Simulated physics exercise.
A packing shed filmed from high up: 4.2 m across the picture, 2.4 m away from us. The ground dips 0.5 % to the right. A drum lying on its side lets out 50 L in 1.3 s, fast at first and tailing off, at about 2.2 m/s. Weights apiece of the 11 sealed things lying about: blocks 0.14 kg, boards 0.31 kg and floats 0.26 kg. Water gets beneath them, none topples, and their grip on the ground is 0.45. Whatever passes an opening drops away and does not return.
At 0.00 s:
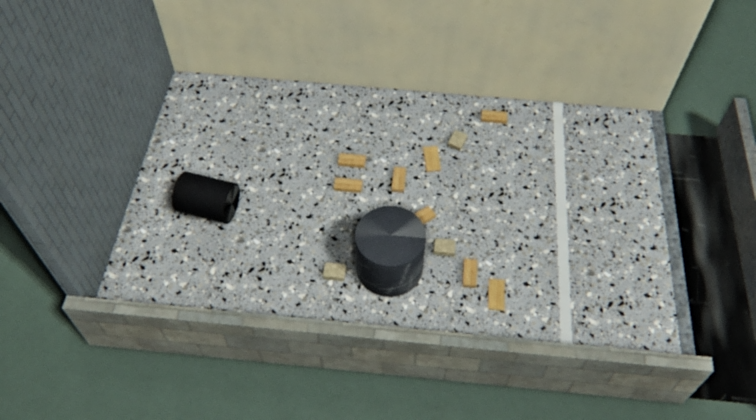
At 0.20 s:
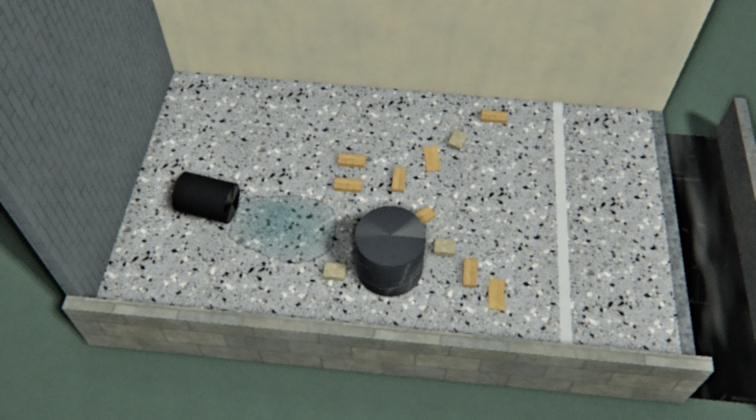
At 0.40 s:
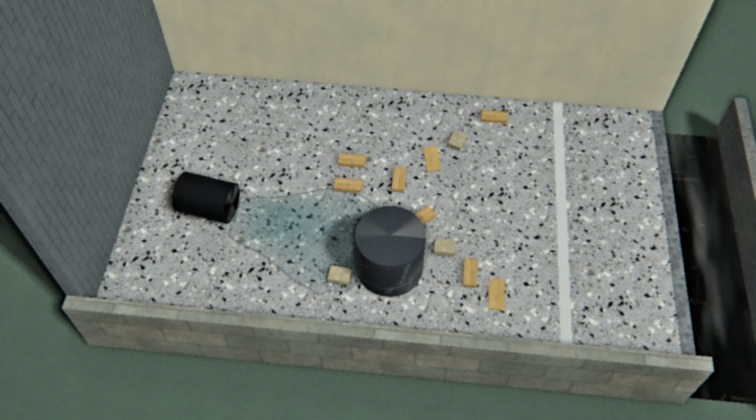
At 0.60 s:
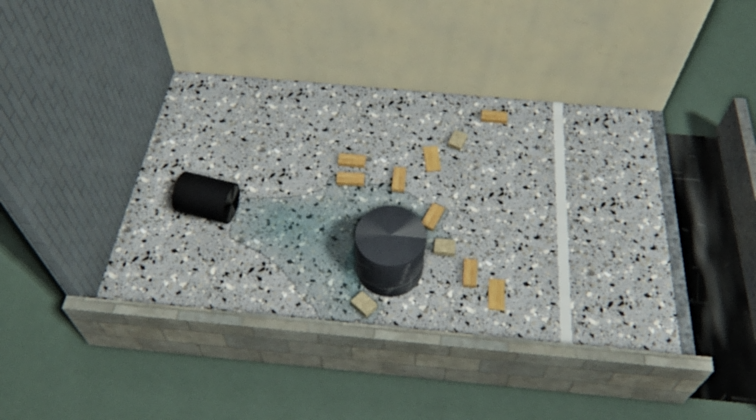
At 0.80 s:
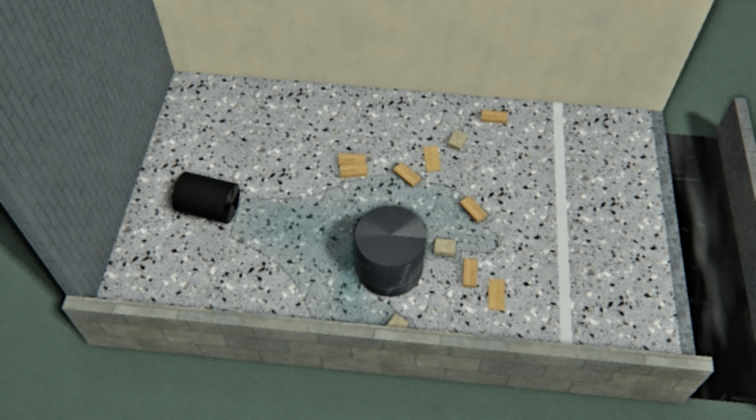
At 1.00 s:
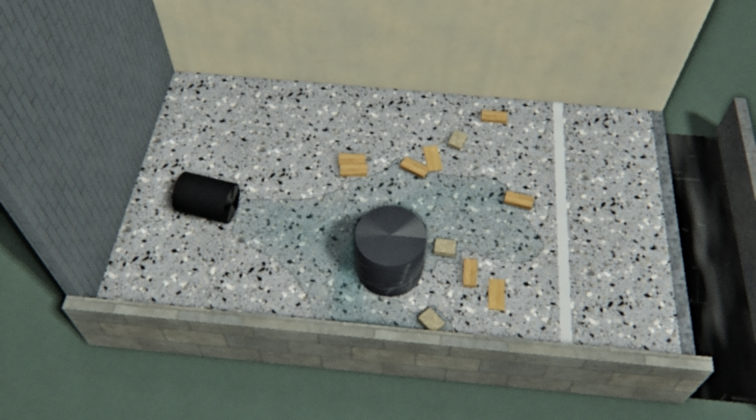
Bluish water spreads from the open end of a black drum lying on speckled ground, reaching the dark round block in its way. It pushes a pale piece along the near side, then shifts a few orange ones beyond, carrying one farther right while most pieces stay put.
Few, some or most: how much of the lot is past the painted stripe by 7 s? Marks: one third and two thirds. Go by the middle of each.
Share: Under a third.
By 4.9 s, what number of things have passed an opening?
1 of them.
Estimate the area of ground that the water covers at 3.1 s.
Roughly 4.0 m2.
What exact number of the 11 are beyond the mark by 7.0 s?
That makes 3.
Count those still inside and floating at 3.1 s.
1 of them.
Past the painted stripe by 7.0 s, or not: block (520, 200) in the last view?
It is past.
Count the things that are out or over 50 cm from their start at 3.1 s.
By then 4.
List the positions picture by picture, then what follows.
A float at (334, 270) rests on the ground; a block at (421, 217), on the bottom; water covers 0.0 m2; 0 of 11 have shifted, in the first picture.
A float at (334, 270) rests on the ground; a block at (421, 217) rests on the ground; 0.4 m2 under water; 0 of 11 have shifted, in the second picture.
A float at (339, 274) rests on the ground, 5 cm from its start; a block at (421, 217), on the bottom; water covers 0.7 m2; 0 of 11 have shifted, in the third picture.
A float at (364, 303), on the bottom, 35 cm from its start; a block at (433, 215), on the bottom, 9 cm from its start; 1.0 m2 under water; 3 of 11 have shifted, in the fourth picture.
A float at (396, 326) rests on the ground, 64 cm from its start; a block at (473, 208), on the bottom, 42 cm from its start; 1.3 m2 under water; 4 of 11 have shifted, in the fifth picture.
A float at (431, 320), on the bottom, 81 cm from its start; a block at (519, 199) rests on the ground, 80 cm from its start; water covers 1.7 m2; 4 of 11 have shifted, in the sixth picture.
After 1.4 s 1 of 11 are over the mark; 0 afloat.
After 3.1 s 3 of 11 are over the mark; 1 afloat.
After 4.9 s 3 of 11 are over the mark; 0 afloat.
After 7.0 s 3 of 11 are over the mark; 0 afloat.
